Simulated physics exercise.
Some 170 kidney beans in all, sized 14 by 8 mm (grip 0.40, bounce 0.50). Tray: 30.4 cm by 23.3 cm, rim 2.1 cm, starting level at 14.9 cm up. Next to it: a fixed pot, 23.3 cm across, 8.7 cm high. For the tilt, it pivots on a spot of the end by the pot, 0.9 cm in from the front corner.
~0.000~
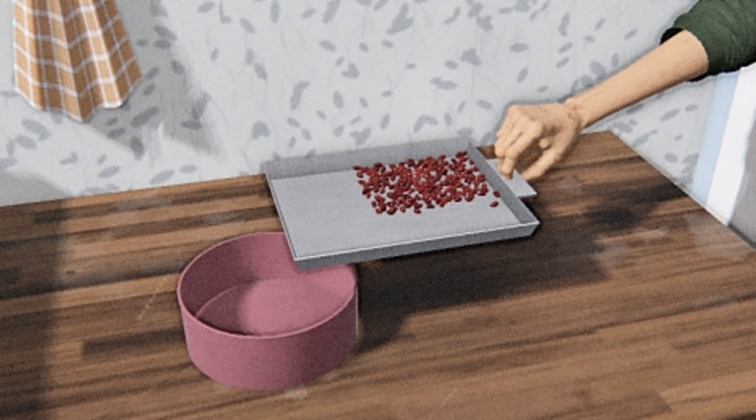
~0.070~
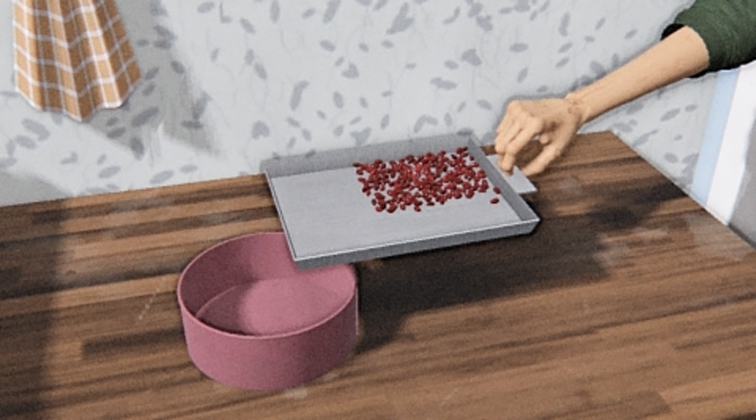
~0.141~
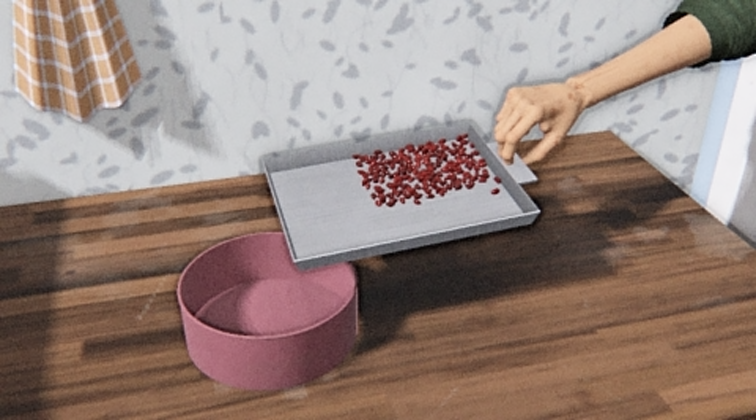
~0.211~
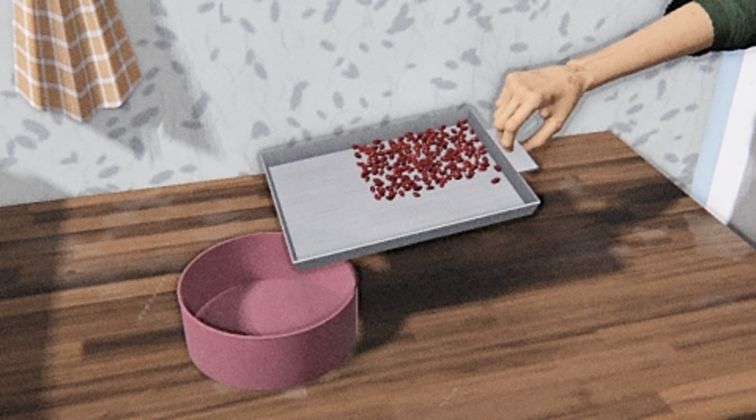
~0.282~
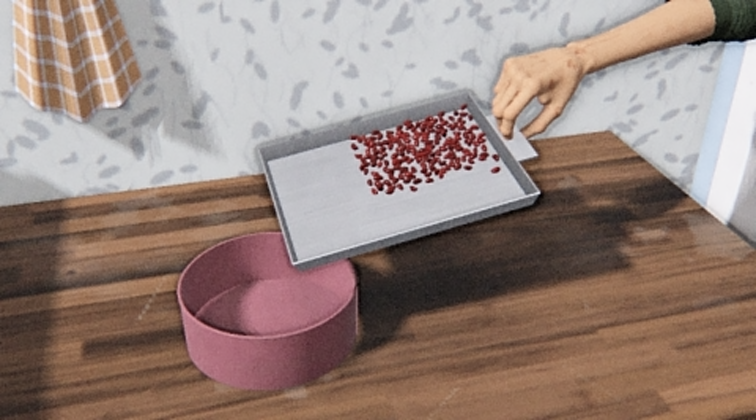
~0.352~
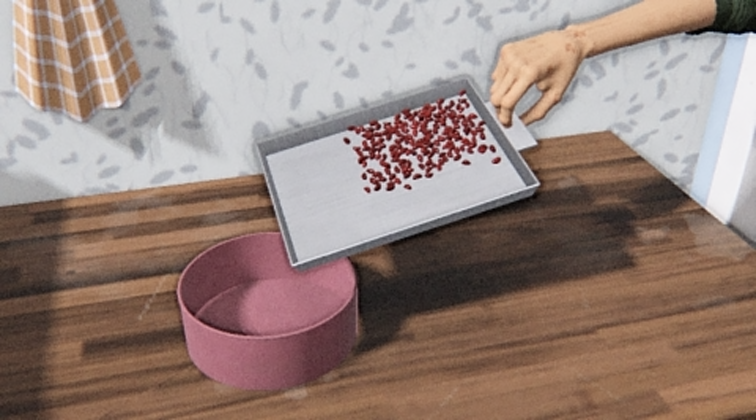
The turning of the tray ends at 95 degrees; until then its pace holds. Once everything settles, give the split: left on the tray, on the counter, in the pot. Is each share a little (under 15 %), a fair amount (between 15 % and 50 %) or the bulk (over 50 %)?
Tray: A little; counter: A fair amount; pot: The bulk.
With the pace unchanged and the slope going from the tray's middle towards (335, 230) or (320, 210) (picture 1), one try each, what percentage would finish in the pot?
First try: Around 95 percent; second try: Around 55 percent.
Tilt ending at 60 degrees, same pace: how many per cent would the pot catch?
I'd put it at close to 30 per cent.
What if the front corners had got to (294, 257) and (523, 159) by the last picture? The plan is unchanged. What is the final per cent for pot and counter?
Final per cent - pot 60, counter 40.
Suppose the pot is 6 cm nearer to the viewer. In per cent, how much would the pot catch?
My estimate: Some 100 per cent.
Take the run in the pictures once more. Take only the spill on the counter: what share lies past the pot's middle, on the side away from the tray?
Roughly 80 percent of the spill.
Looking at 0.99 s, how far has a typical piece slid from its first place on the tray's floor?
About 25 cm.
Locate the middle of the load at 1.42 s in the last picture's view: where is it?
My estimate is roughly (279, 368).
After 0.99 s, tilt 53 degrees; the tray holds 70 %, the pot 0 %.
After 1.42 s, tilt 78 degrees; the tray holds 35 %, the pot 30 %.
Then, at 1.93 s, tilt 95 degrees; the tray holds 0 %, the pot 60 %.
At rest (2.6 s), tray 0 %, counter 40 %, pot 60 %.
